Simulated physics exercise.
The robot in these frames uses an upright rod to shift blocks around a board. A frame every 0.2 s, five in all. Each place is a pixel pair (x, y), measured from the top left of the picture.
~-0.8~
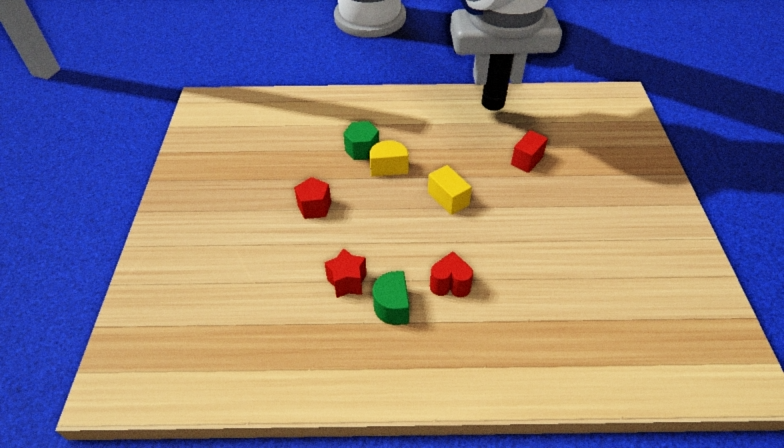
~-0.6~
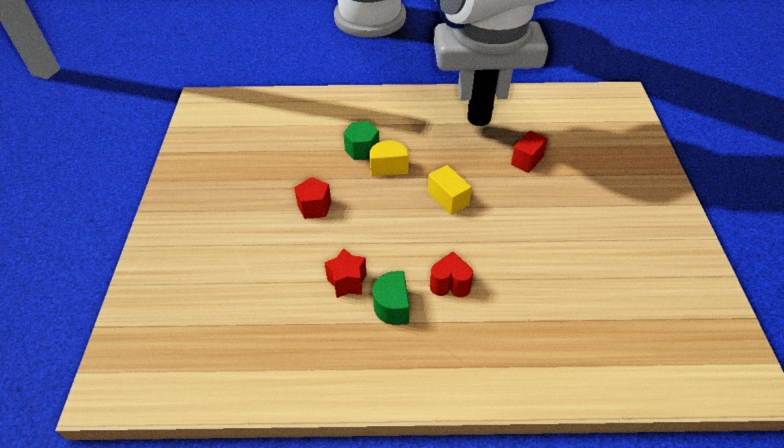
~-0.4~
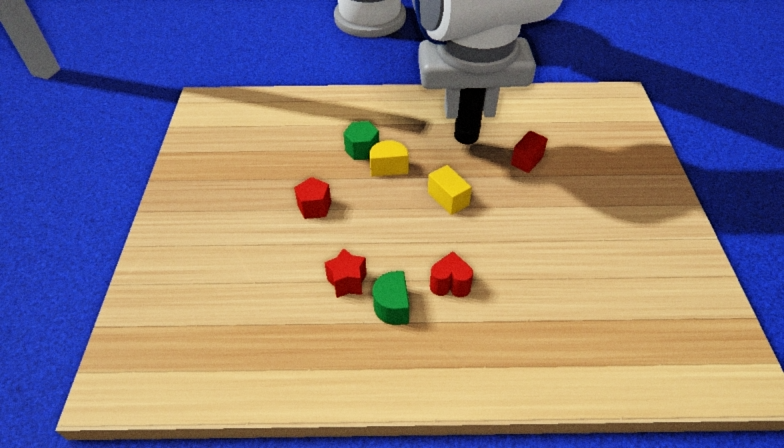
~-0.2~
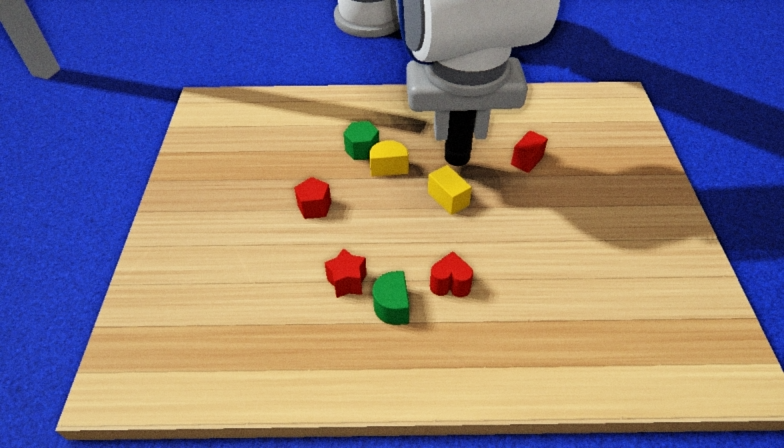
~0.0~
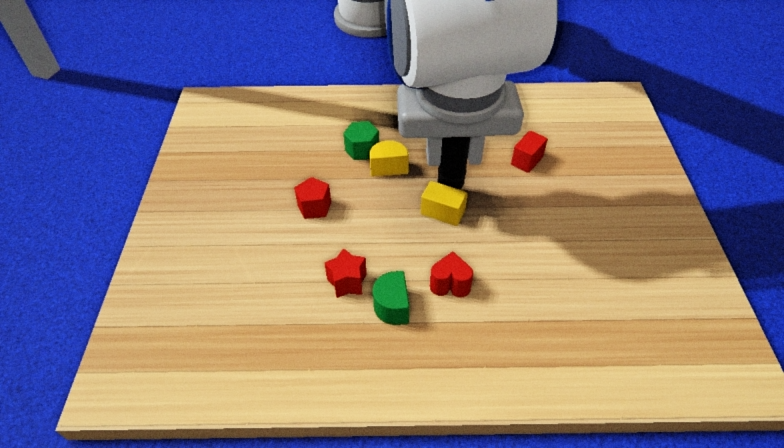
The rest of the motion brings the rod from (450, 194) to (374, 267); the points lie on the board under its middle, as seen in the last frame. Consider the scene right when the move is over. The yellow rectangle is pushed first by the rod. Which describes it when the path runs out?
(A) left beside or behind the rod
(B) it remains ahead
It's A.
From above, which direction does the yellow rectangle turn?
Its spin: Anticlockwise.
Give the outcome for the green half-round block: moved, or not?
Here's my answer: The green half-round block remains in position.
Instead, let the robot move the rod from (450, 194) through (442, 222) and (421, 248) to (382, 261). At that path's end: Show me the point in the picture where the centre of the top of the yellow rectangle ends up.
Close to (426, 256).
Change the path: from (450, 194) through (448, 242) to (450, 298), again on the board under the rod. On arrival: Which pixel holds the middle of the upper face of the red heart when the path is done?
The middle of its upper face should be somewhere near (455, 313).
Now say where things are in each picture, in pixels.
In the first picture, tip of the rod at (493, 104), middles of tops, red star-shaped block at (346, 265), green half-round block at (392, 289), yellow rectangle at (450, 180).
In the second picture, rod at (479, 119), nothing pushed.
In the third picture, rod at (466, 137), nothing pushed.
In the fourth picture, rod at (457, 158), nothing pushed.
In the fifth picture, rod at (451, 183), red star-shaped block at (346, 265), green half-round block at (392, 289), yellow rectangle at (445, 194).
On the path given first. One third of the way, rod at (426, 207); yellow rectangle at (432, 221), turned 50° anticlockwise.
Two thirds of the way, rod at (400, 232); yellow rectangle at (430, 232), turned 70° anticlockwise.
At the end, rod at (373, 257); red star-shaped block at (343, 266); green half-round block unmoved; yellow rectangle at (430, 232), turned 70° anticlockwise.
